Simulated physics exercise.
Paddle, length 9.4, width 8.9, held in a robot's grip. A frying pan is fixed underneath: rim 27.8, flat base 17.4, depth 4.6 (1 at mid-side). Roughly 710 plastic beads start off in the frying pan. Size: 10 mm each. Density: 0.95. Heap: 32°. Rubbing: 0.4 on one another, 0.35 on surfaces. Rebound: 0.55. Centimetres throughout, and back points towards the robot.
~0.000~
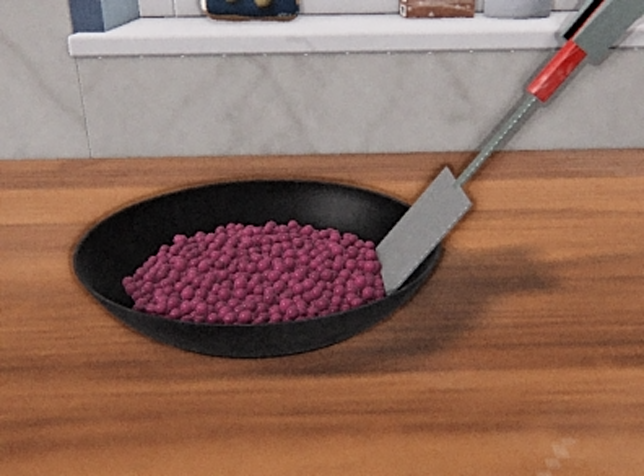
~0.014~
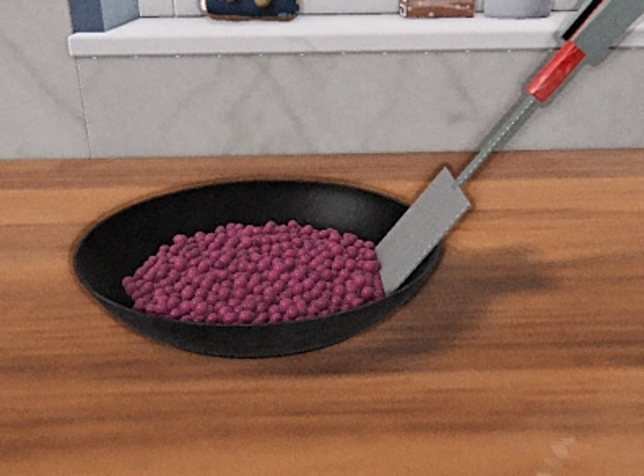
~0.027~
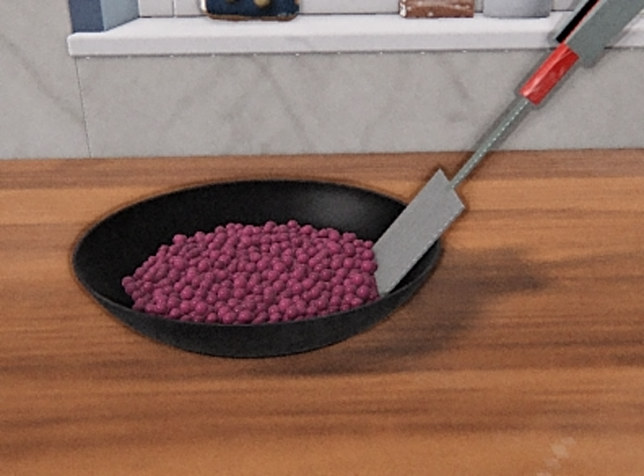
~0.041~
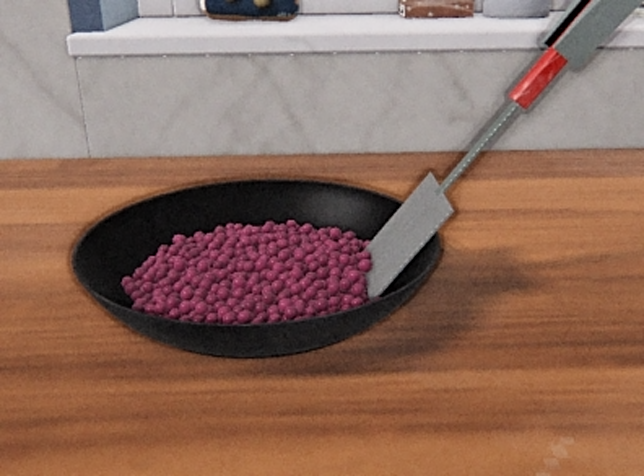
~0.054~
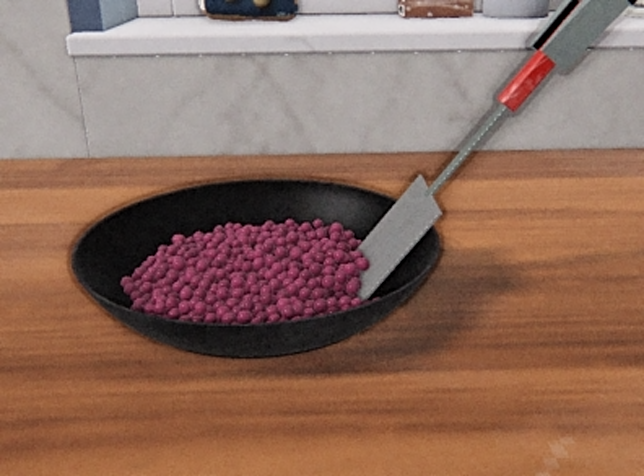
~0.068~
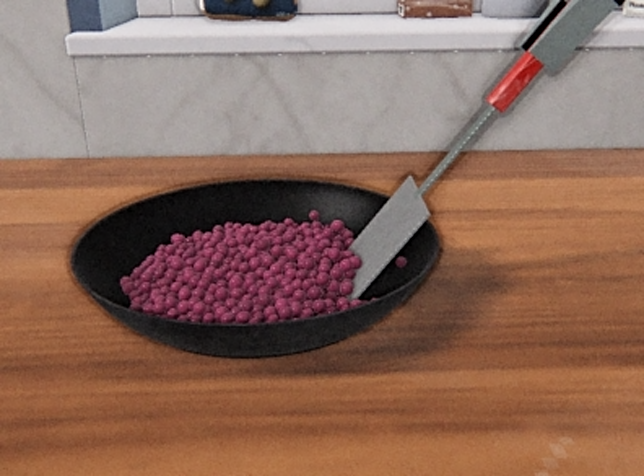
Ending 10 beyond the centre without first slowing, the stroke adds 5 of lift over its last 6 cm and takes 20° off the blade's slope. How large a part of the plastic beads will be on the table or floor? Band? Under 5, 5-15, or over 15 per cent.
5-15 per cent.
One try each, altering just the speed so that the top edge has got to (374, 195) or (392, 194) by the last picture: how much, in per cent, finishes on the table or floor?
Around 30 per cent, then around 20 per cent.
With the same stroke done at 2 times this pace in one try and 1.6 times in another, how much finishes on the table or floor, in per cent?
25 and 20 %.
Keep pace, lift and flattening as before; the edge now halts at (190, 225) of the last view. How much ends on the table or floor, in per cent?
Roughly 0 per cent, I'd say.
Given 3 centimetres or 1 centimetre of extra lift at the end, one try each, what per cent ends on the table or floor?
First try around 10 percent, second try around 10 percent.
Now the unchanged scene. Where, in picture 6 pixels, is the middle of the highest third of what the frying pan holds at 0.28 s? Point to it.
I'd put it somewhere near (166, 253).
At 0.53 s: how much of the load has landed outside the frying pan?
10 per cent.
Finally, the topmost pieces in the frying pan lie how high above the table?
It reaches roughly 4.5 cm.
After 0.17 s, sloping 52°, highest piece 4 above the table; 710 in the frying pan.
After 0.28 s, sloping 46°, highest piece 5 above the table; 710 in the frying pan.
After 0.53 s, sloping 32°, highest piece 5 above the table; 637 in the frying pan, 72 on the table or floor, 1 on the blade or in flight.
After 1.58 s, sloping 32°, highest piece 4 above the table; 636 in the frying pan, 74 on the table or floor.
In the end, 636 in the frying pan, 74 on the table or floor. That is 10 % on the table or floor.
